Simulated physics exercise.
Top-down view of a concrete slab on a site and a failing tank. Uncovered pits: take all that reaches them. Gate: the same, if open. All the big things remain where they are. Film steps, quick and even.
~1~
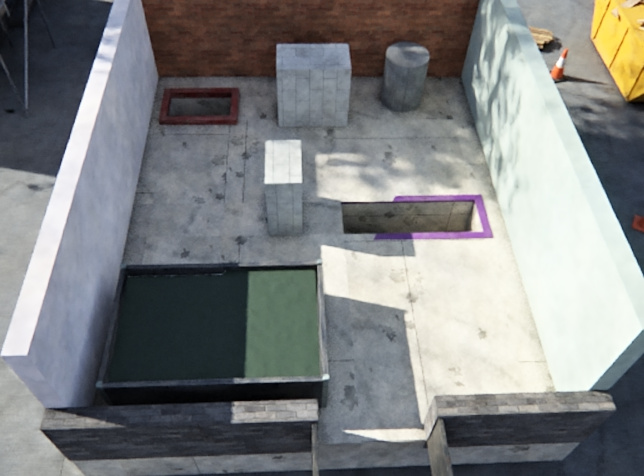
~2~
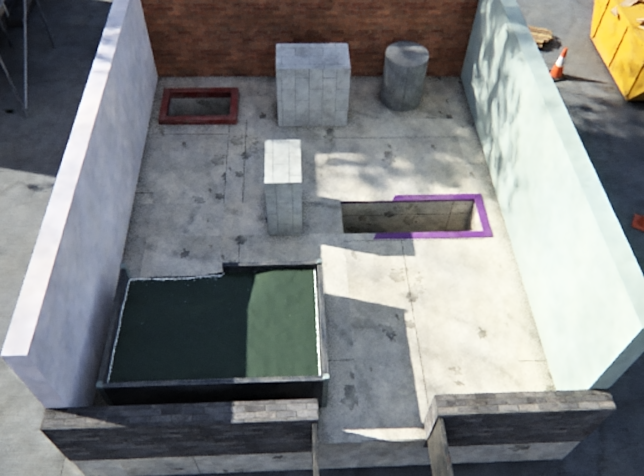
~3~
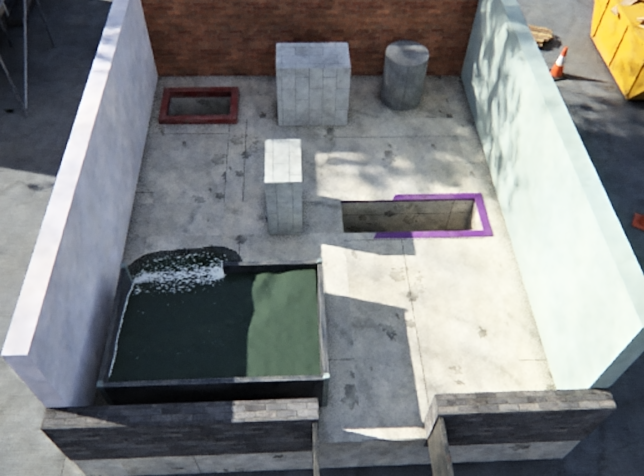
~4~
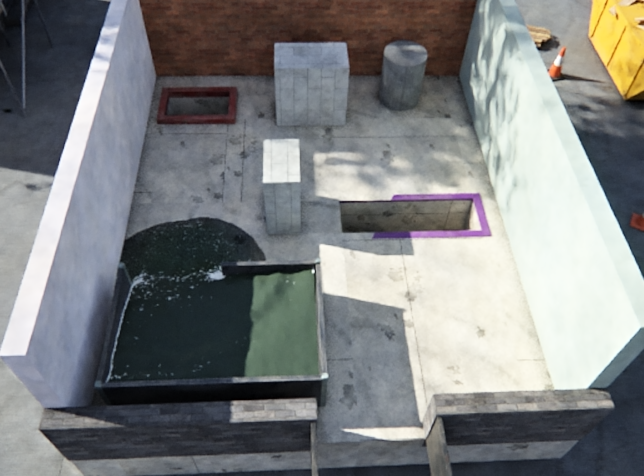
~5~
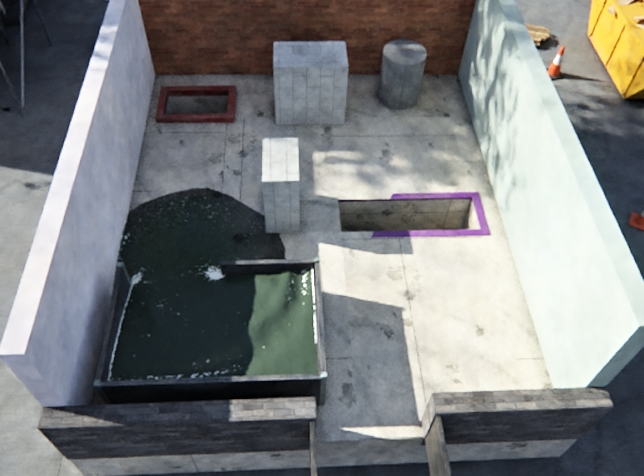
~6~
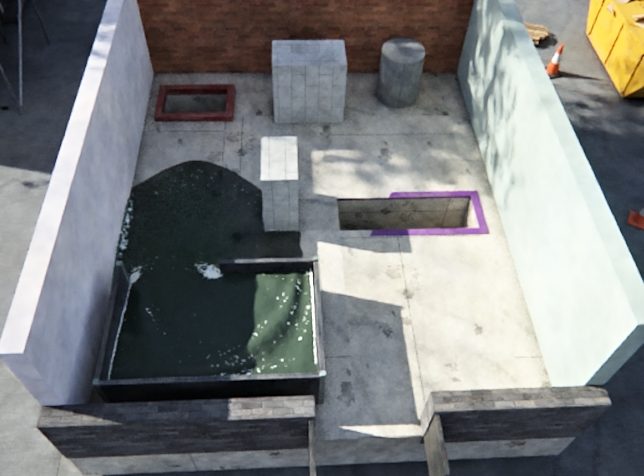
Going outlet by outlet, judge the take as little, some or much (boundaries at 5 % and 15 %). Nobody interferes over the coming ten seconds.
My judgement: The gate ends up with little, the purple pit ends up with some, the red pit ends up with much.
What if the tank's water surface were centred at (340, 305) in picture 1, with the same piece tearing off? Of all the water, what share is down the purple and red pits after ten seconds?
Purple about 35 %, red about 6 %.
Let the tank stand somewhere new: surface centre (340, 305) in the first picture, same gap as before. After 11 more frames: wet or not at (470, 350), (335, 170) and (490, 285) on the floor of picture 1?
Spot 1 unwetted, spot 2 wetted, and spot 3 unwetted.
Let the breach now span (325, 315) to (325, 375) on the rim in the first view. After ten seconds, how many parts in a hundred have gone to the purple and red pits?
Out of every hundred parts, purple takes 35 and red takes 0.
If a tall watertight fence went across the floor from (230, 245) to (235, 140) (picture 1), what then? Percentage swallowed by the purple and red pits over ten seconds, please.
Shares in percent - purple: 10; red: 30.
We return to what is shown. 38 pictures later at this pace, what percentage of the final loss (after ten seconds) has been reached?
About 65 per cent.
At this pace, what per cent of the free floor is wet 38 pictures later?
I'd say 65 per cent.
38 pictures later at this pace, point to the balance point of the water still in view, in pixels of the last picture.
That puts it at around (258, 199).
A moment on, water covers 30 % of the floor; the gate 0 %, the purple pit 0 %, the red pit 1 %.
Next, water covers 35 % of the floor; the gate 0 %, the purple pit 0 %, the red pit 8 %.
Then, water covers 50 % of the floor; the gate 0 %, the purple pit 0 %, the red pit 17 %.
Later, water covers 65 % of the floor; the gate 0 %, the purple pit 2 %, the red pit 23 %.
In the end, water covers 75 % of the floor; the gate 0 %, the purple pit 12 %, the red pit 24 %.
